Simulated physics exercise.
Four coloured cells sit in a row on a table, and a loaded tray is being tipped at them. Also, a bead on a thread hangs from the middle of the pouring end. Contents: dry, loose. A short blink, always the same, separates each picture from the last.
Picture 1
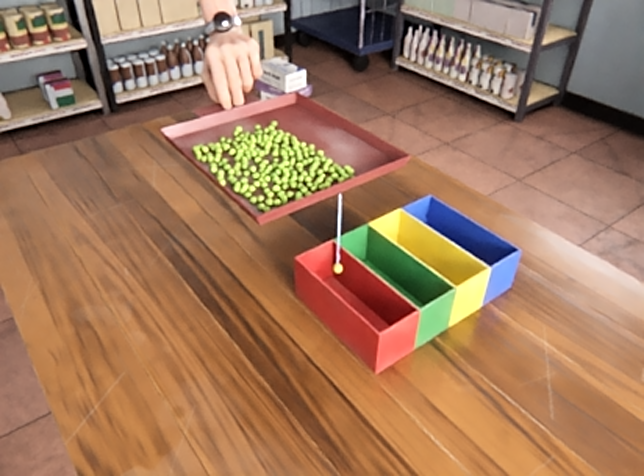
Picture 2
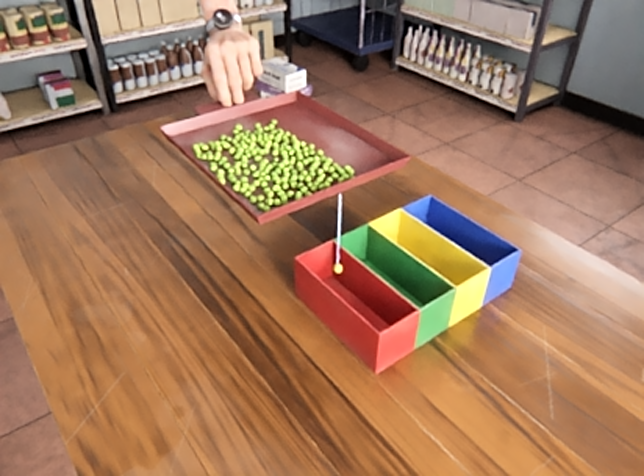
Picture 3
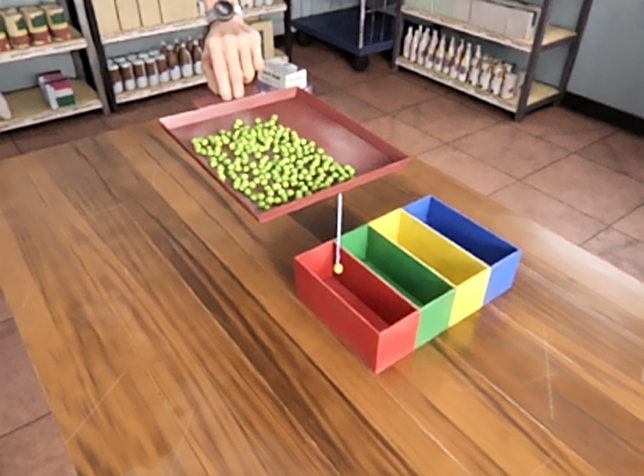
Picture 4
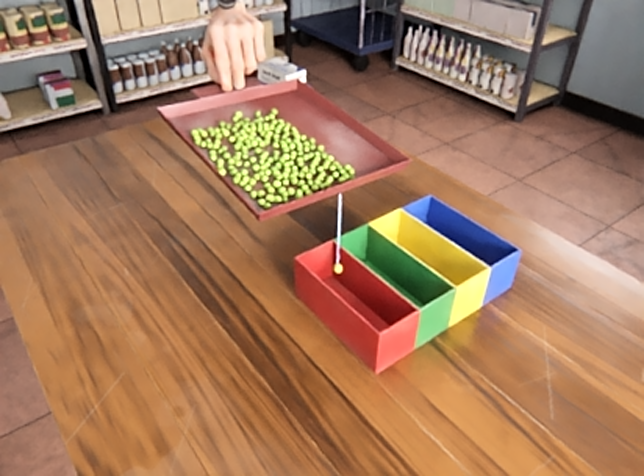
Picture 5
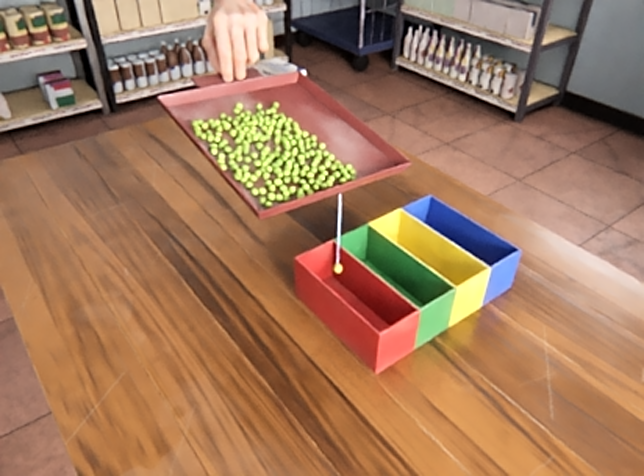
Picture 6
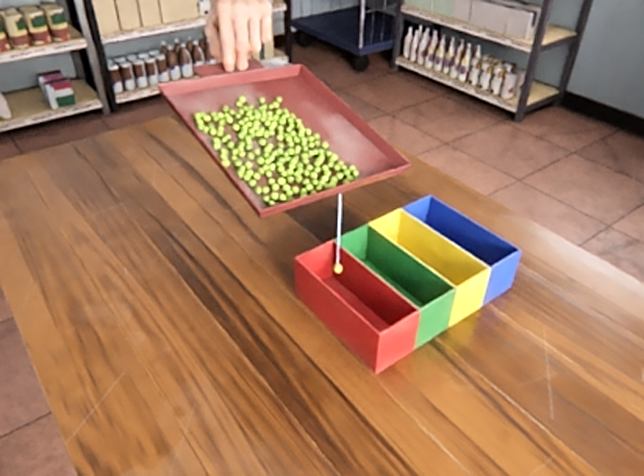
The footage shows a hand gradually raising the far end of a red tray of green peas above a wooden table, its pouring end tilting slightly toward the right corner, while the red, green, yellow and blue cells stay still.
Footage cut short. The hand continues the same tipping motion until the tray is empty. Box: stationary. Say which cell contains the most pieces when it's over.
It is the green cell.
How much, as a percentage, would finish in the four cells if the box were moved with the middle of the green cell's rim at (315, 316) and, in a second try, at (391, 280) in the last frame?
In turn about 60 and about 100 percent.
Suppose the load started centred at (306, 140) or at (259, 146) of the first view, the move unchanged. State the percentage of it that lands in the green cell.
You'd see roughly 70 per cent first and roughly 60 per cent second.
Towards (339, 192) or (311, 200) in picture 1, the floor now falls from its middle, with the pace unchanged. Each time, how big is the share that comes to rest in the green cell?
About 20 and 0 per cent.
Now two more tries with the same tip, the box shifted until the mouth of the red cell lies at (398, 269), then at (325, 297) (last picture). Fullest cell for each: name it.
First try: The cell in red. Second try: The yellow cell.
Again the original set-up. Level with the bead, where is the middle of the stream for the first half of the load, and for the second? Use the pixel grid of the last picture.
I'd say close to (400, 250) at first and close to (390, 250) later on.
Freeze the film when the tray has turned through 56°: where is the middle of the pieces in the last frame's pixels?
(358, 172).
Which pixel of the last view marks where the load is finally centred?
(395, 301).
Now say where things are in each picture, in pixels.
In the first picture, corners of the pouring end at (259, 213) and (405, 155), level; middle of the load at (276, 161), dried peas; bead on its thread at (338, 268); red cell at (398, 338); green cell at (436, 315); yellow cell at (470, 294); blue cell at (501, 274).
In the second picture, corners of the pouring end at (259, 213) and (406, 155), level; middle of the load at (276, 160).
In the third picture, corners of the pouring end at (259, 212) and (406, 157), tipped barely, lowest at the right corner; middle of the load at (276, 157).
In the fourth picture, corners of the pouring end at (260, 210) and (406, 159), tipped a little, lowest at the right corner; middle of the load at (276, 153).
In the fifth picture, corners of the pouring end at (261, 208) and (406, 161), tipped a little, lowest at the right corner; middle of the load at (277, 149).
In the sixth picture, corners of the pouring end at (262, 207) and (406, 163), tipped a little, lowest at the right corner; middle of the load at (280, 146); red cell at (398, 338); green cell at (436, 315); yellow cell at (470, 294); blue cell at (501, 274).
Soon, tray tipped steeply; nearly all on the tray; a stray few in the yellow cell; a stray few in the green cell; a stray few in the red cell; a stray few falling or outside the box.
A while on, tray tipped right over; a stray few on the tray; about half in the green cell; about a quarter in the red cell; about a quarter in the yellow cell; a small part falling or outside the box.
Towards the end, tray tipped past a quarter turn; about two thirds in the green cell; about a quarter in the red cell; about a quarter in the yellow cell.
Finally, tray tipped past a quarter turn; about two thirds in the green cell; about a quarter in the red cell; about a quarter in the yellow cell; none in the blue cell.
